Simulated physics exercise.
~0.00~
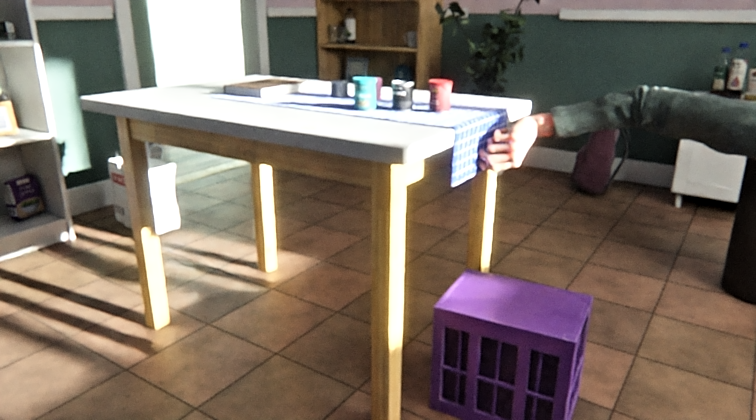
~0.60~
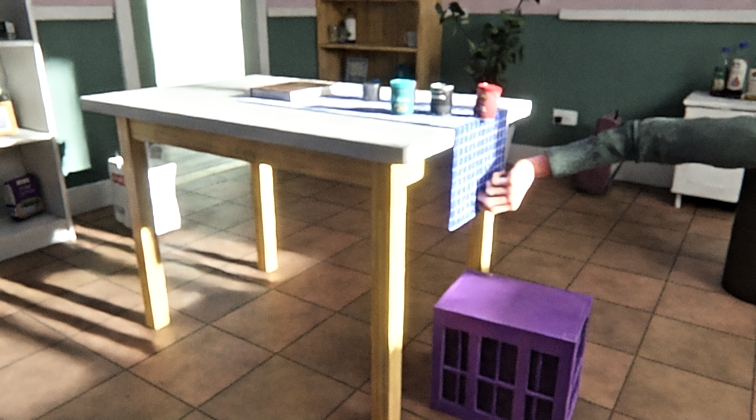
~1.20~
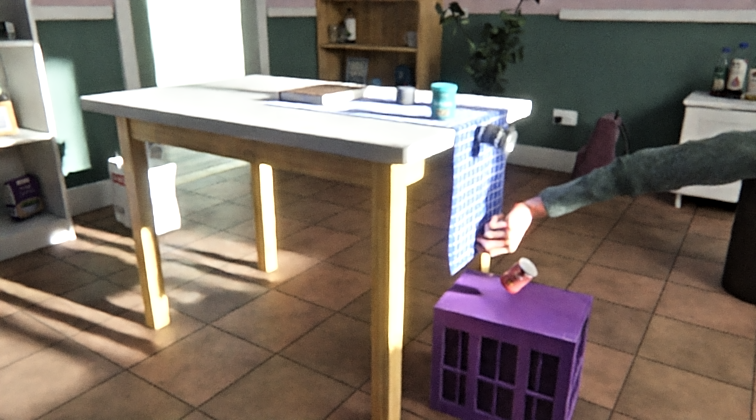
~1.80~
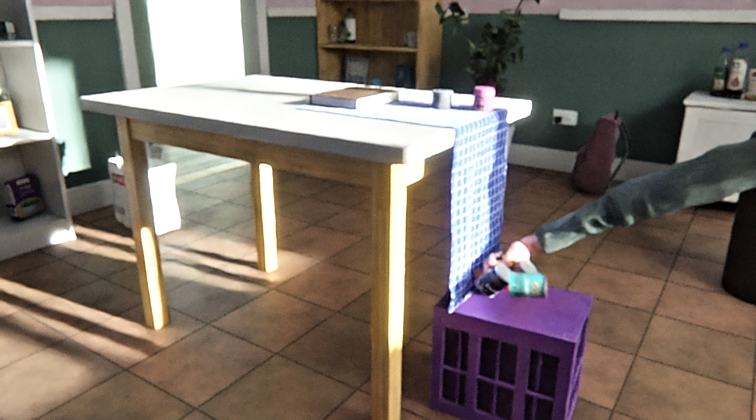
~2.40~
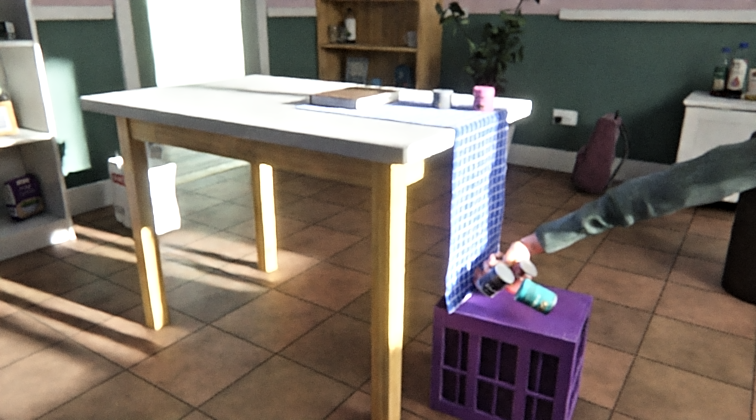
A blue checked table runner hangs over the right end of a pale table with wooden legs, seen from a still, slightly raised view across a sunlit room with a tiled floor. Turquoise, black and red cans stand on it near a small pot, with a flat brown object behind and a purple crate on the floor below. A hand from the right draws the cloth downward, carrying the cans to the edge. The red can tips and falls first, then the black, then the turquoise. Finally the hem reaches the crate, three cans are off the table, and the pink pot remains.
